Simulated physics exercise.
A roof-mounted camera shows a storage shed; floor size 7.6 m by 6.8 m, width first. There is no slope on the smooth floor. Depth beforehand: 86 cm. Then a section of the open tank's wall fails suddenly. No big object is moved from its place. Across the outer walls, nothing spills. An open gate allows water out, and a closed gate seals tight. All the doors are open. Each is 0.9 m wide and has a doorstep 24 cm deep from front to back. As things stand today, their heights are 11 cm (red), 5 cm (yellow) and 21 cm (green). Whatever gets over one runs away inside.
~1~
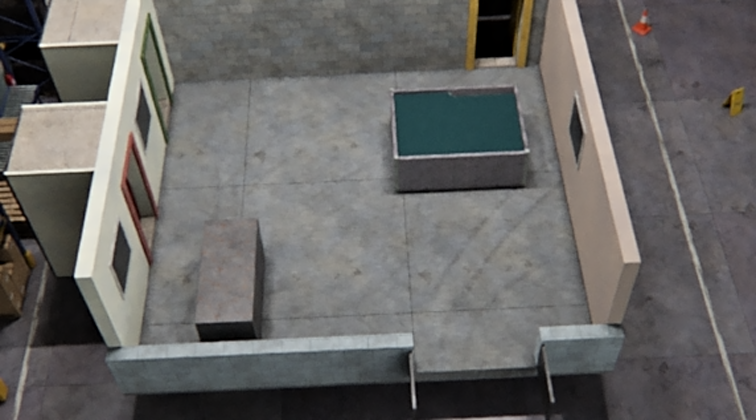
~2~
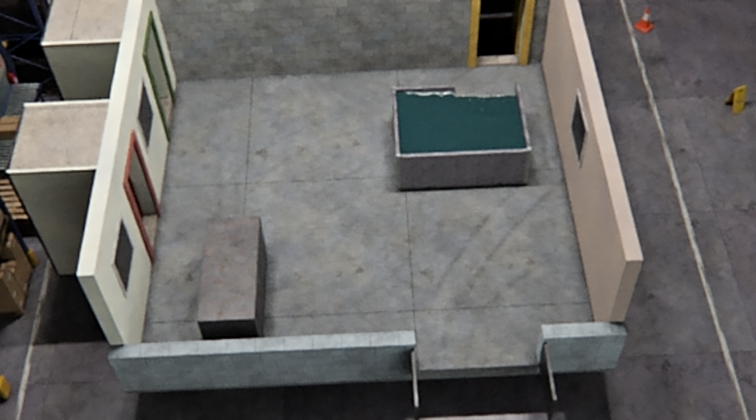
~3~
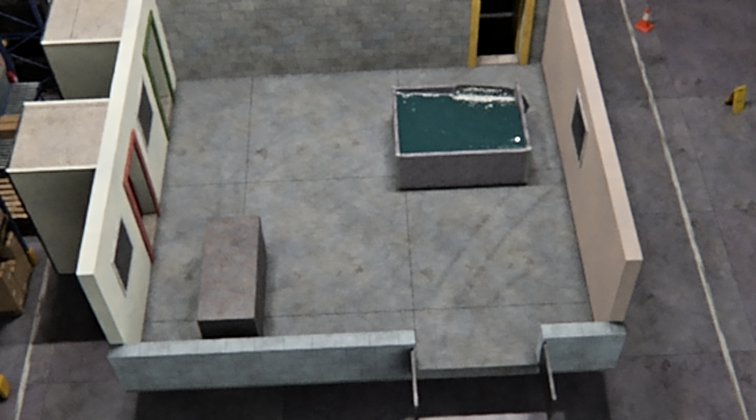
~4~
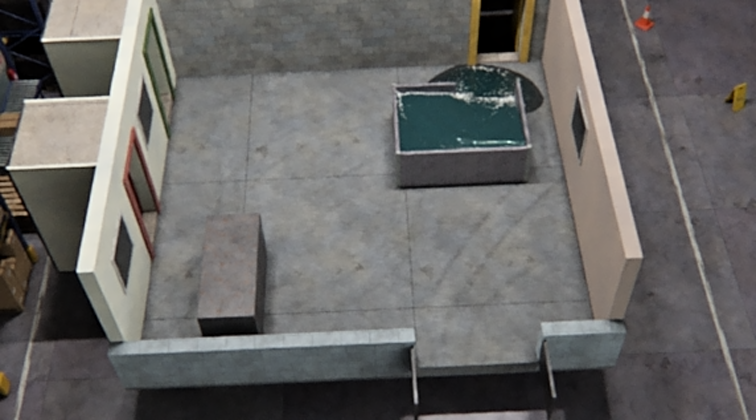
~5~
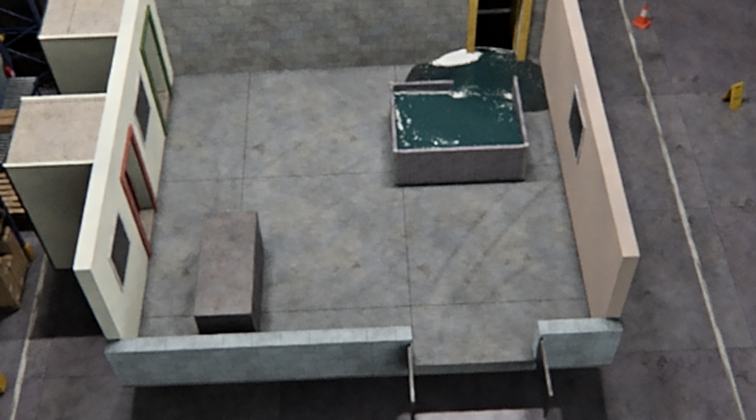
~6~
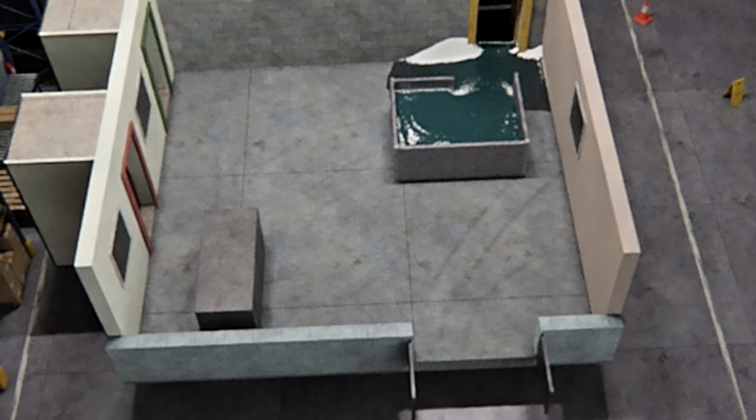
The clip shows a roofless room with an open tank of dark green water near the back right; the water churns, pours out over the tank's far side, and spreads across the floor along the back wall.
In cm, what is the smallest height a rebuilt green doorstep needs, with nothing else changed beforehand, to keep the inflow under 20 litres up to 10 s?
Close to 8.5 cm is just enough.
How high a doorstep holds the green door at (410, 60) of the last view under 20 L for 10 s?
It needs about 15 cm.
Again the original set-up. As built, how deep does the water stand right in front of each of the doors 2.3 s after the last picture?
Reading in centimetres: Red = 0, yellow = 30, green = 12.
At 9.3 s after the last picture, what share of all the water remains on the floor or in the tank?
Something like 58 per cent of it remains.
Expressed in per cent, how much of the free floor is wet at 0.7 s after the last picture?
Some 10 in a hundred.
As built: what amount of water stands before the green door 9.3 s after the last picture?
It stands about 6.0 centimetres deep.
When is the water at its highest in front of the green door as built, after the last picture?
Around 3.5 seconds.
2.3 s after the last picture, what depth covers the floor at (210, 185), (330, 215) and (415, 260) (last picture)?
Close to 0, 0 and 0 cm deep.
Then, 0.7 s after the last picture water covers 10 % of the floor, deepest (56 cm) near (540, 59); it has not reached the green door.
Then, 2.3 s after the last picture water covers 35 % of the floor, deepest (32 cm) near (471, 62); 12 cm at the green door, 0 litres in over its 21 cm doorstep.
Then, 9.3 s after the last picture water covers 85 % of the floor, deepest (10 cm) near (174, 313); 6 cm at the green door, 0 litres in over its 21 cm doorstep.
At the green door as built, the water peaked near 15 cm, 3.3 s after the last picture.
With a doorstep of 6.5 cm, 48 litres would have come in within the 10 s; with 10.5 cm, 8 litres. So under 20 litres takes about 8.5 cm.
